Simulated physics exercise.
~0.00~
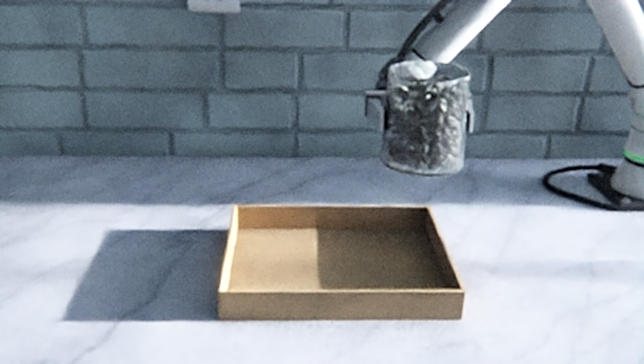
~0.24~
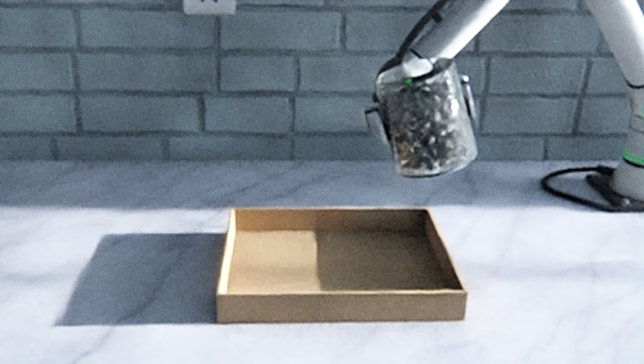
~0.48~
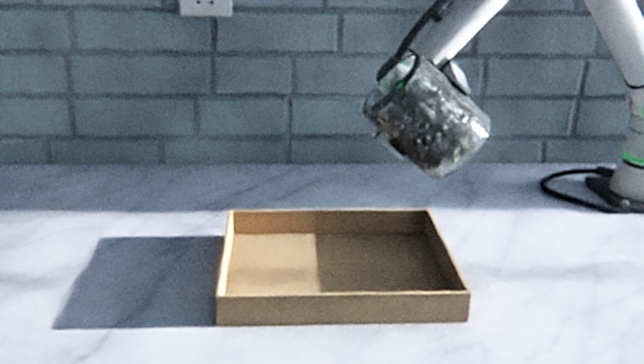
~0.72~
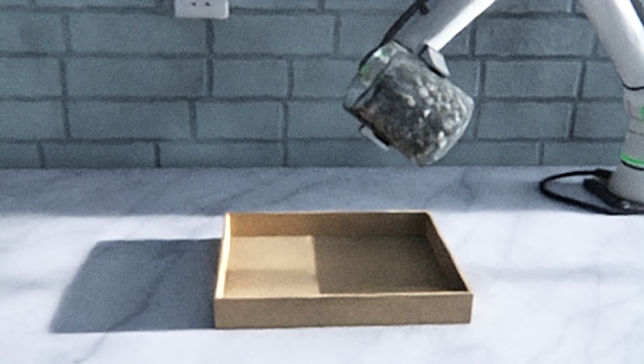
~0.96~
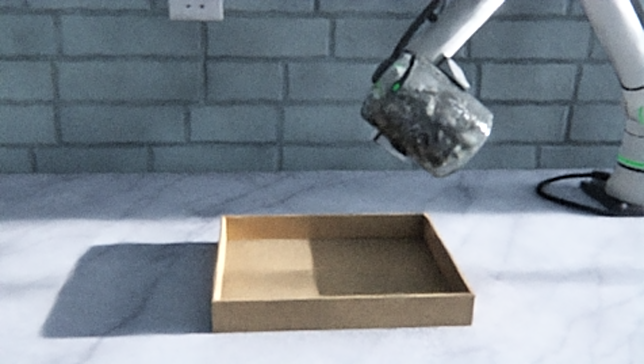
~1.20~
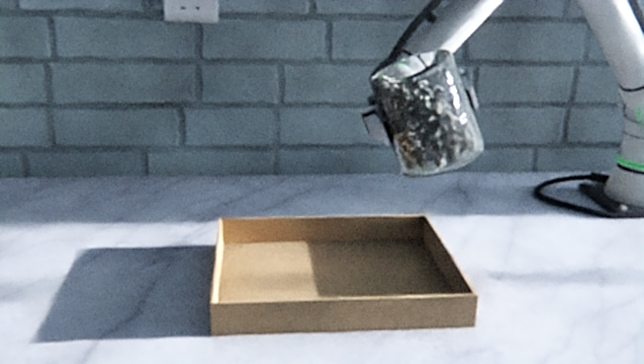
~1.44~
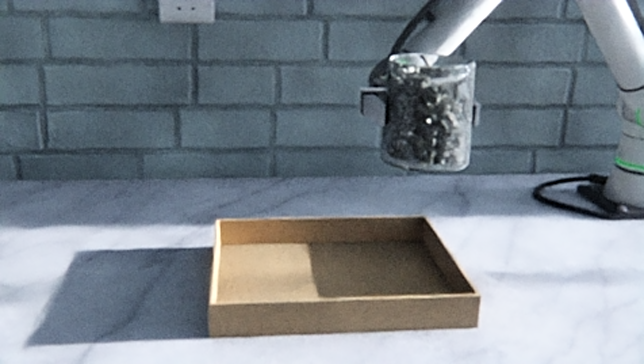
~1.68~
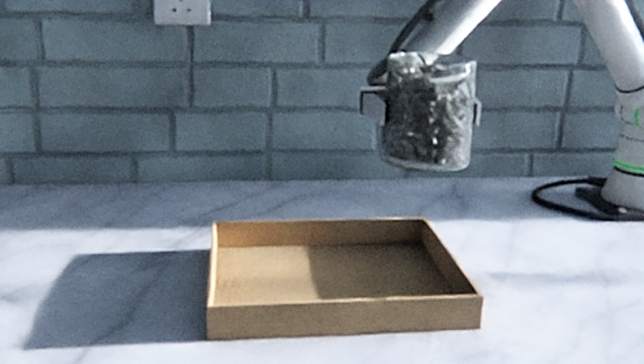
On a pale marble counter before a blue-grey brick wall, seen from the front and slightly above, an open tan tray sits near the middle. Above and behind its right side, a white robot arm holds a clear beaker full of small grey pebbles upright. The arm tips the beaker over to the left, lifting it slightly and shifting it left at the steepest lean. It then swings back right and gradually turns upright. No pebbles are seen falling, and the beaker ends level and still loaded above the empty tray.
